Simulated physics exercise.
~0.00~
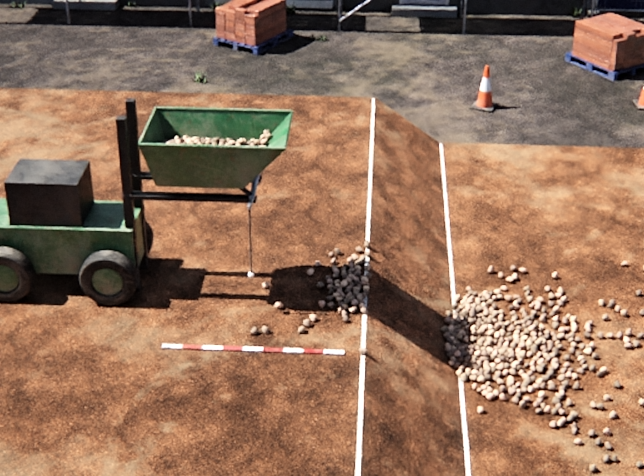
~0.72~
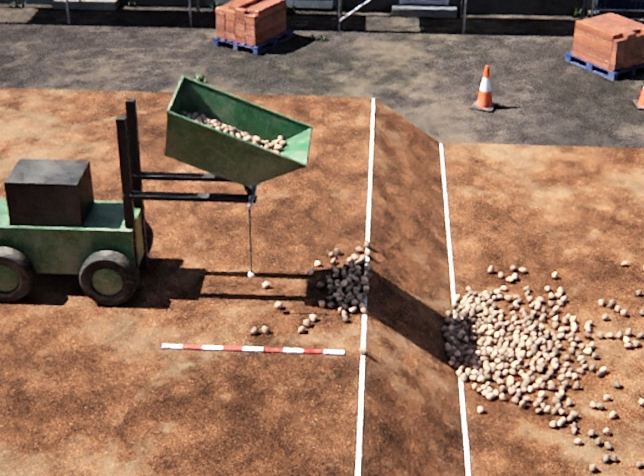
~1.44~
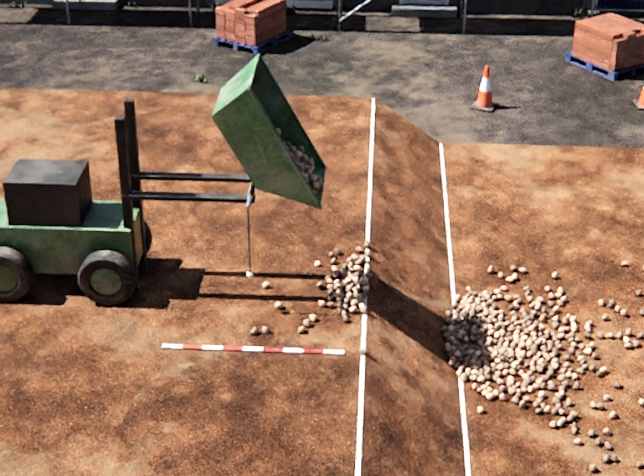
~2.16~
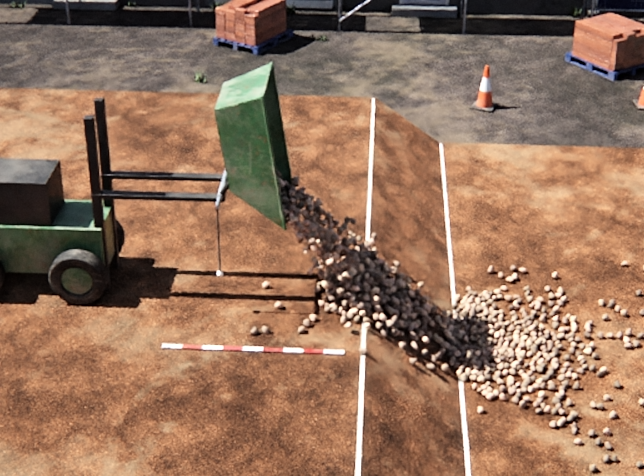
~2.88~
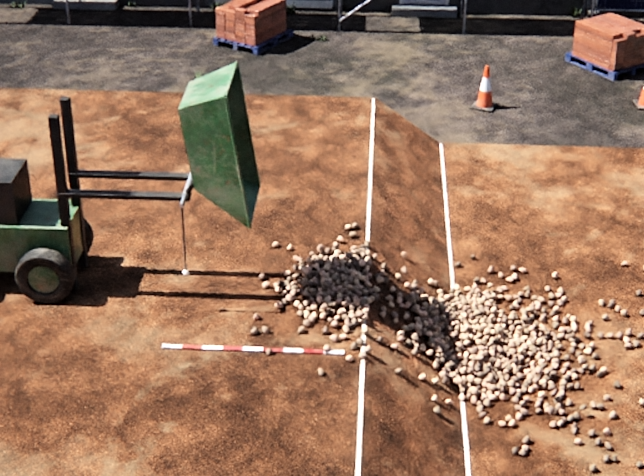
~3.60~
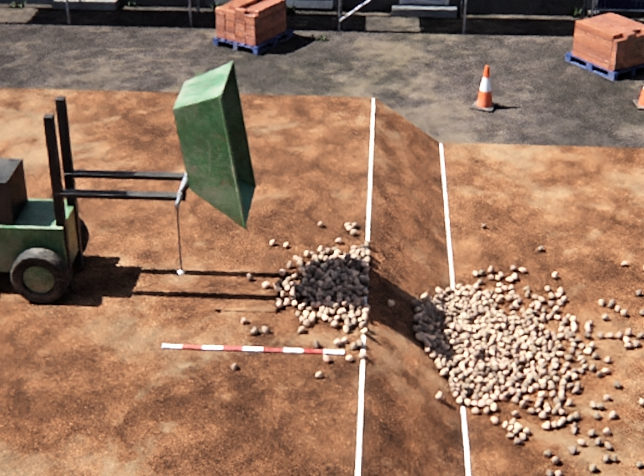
In the video, a green forklift tips its raised skip toward a bank marked by white lines, then backs left as pale stones pour out. Some settle at the top while others slide down onto the pile below, and the emptied skip stays steeply tilted.
